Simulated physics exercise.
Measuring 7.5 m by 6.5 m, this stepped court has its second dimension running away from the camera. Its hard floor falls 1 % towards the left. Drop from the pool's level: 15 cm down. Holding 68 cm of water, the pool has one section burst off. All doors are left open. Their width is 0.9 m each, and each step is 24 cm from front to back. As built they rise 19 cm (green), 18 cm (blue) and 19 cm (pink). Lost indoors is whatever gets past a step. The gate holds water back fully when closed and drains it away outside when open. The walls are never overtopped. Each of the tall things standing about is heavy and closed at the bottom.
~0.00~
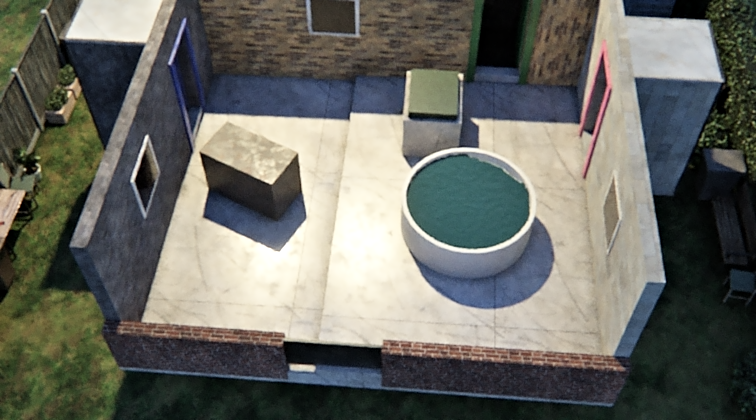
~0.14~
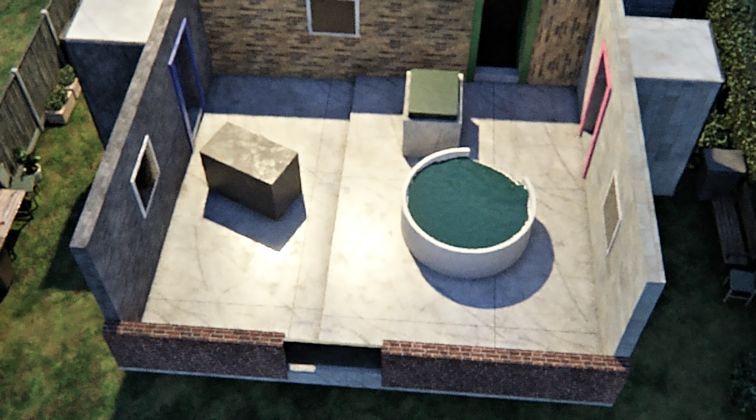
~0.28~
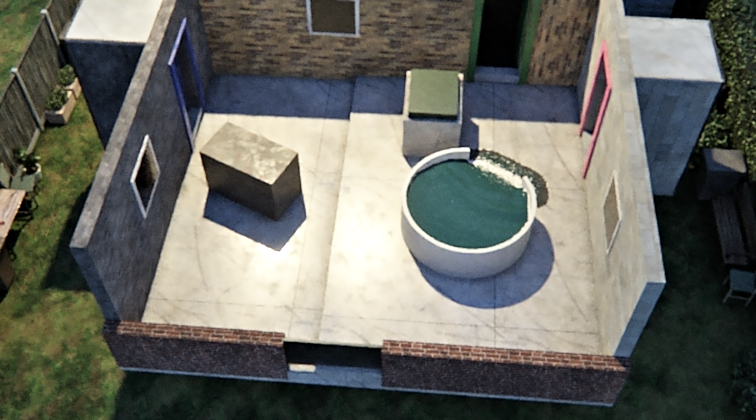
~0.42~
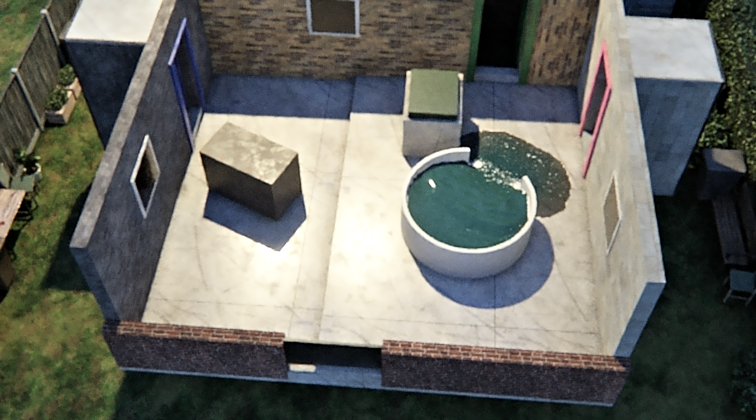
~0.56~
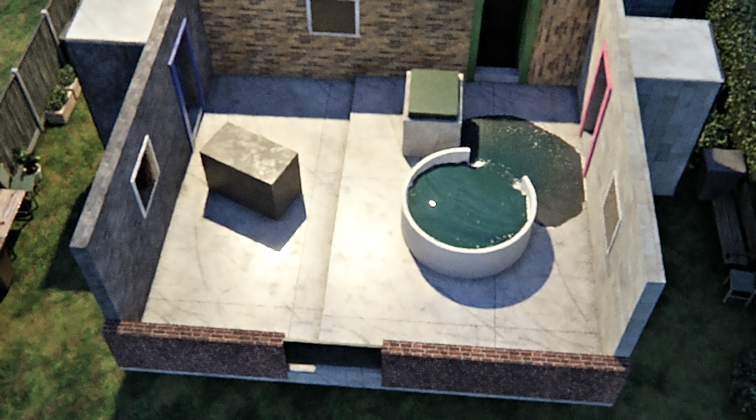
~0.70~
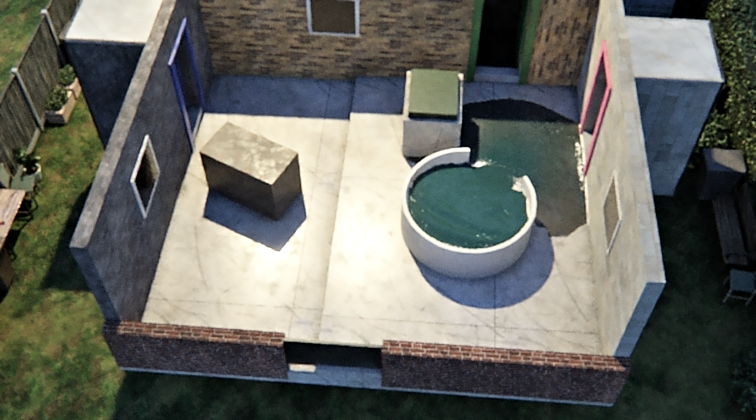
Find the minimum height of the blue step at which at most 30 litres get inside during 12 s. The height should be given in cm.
The minimum is about 10.5 cm.
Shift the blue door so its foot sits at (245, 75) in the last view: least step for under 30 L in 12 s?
Around 9.5 cm would do it.
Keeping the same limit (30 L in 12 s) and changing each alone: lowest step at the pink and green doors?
Close to 21 cm (pink) and close to 22 cm (green).
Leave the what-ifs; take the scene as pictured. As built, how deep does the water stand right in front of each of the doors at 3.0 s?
Depths, in cm - green: 23, blue: 0, pink: 21.
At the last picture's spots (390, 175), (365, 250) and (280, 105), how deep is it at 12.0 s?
About 1, 1 and 8 cm.
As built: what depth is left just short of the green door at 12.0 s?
7.0 cm.
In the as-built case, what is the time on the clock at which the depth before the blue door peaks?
I'd say near 6.0 seconds.
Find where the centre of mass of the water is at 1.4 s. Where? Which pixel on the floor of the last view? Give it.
(488, 191) or so.
After 1.4 s water covers 15 % of the floor, deepest (52 cm) near (572, 86); it has not reached the blue door.
After 3.0 s water covers 30 % of the floor, deepest (30 cm) near (554, 91); it has not reached the blue door.
After 12.0 s water covers 90 % of the floor, deepest (12 cm) near (215, 74); 11 cm at the blue door, 0 litres in over its 18 cm step.
At the blue door as built, the water arrived by 4.5 s and peaked near 16 cm at 5.8 s.
Run again over the same 12 s with other heights there, 43 litres in over 9.5 cm, 9 litres over 12.5 cm. The limit of 30 litres is kept from about 10.5 cm up.
